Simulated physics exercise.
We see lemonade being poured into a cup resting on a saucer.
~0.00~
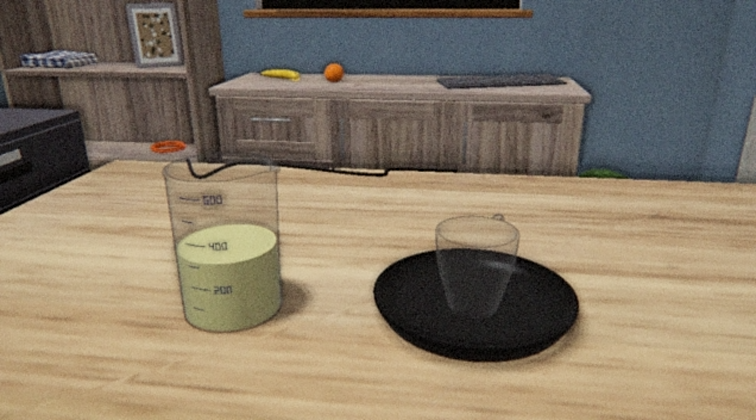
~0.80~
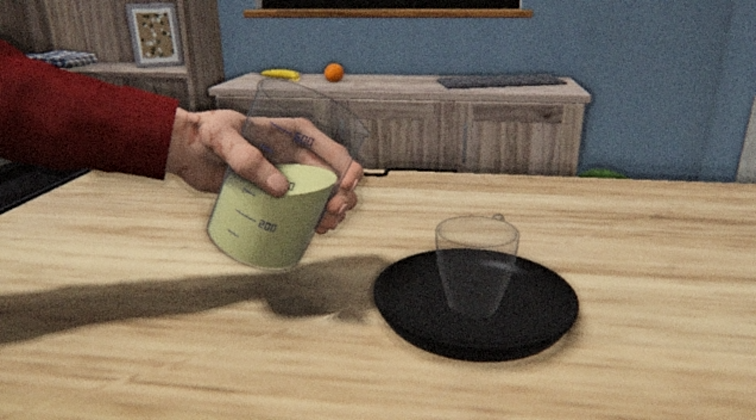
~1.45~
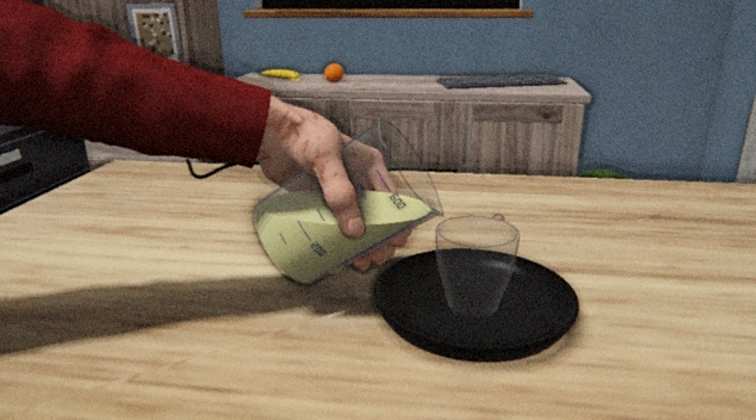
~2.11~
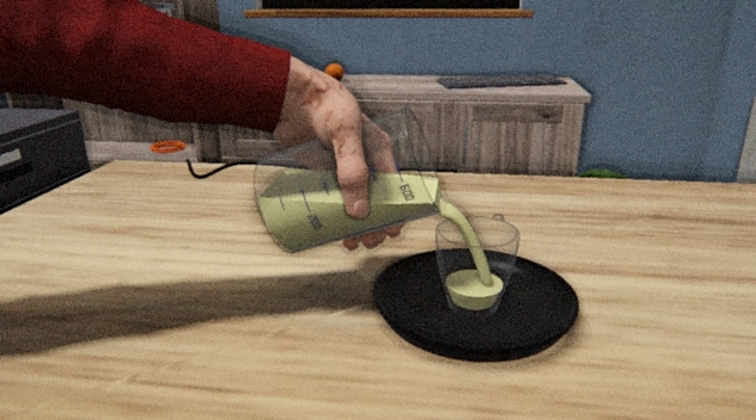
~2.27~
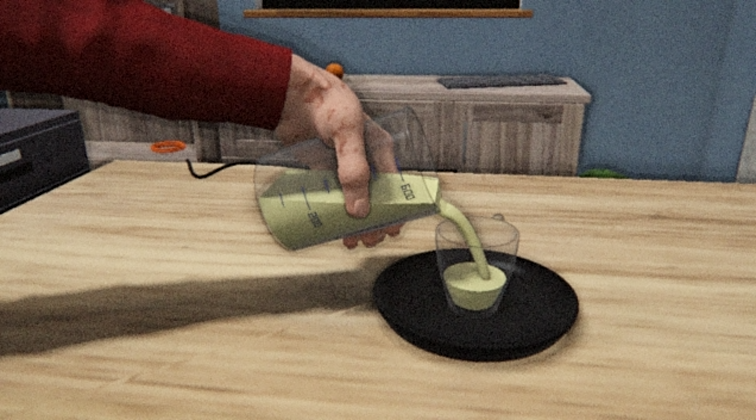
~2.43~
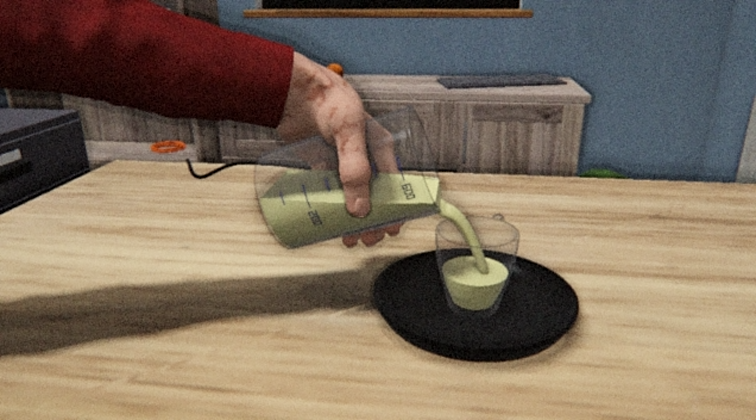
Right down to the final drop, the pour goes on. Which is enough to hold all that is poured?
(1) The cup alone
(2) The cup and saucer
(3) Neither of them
(2) The cup and saucer.
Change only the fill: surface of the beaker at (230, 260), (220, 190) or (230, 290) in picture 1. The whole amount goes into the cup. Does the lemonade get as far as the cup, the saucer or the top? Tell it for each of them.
As listed: Saucer too, past the saucer, no farther than the cup.
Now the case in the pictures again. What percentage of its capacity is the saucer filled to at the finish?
Reading: Some 50 in a hundred.
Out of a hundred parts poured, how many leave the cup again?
Some 50 per cent.
Around 4.2 s, the cup is full to the brim; the saucer is wet, with room to spare.
Around 7.3 s, the cup is full to the brim; the saucer is wet, with room to spare.
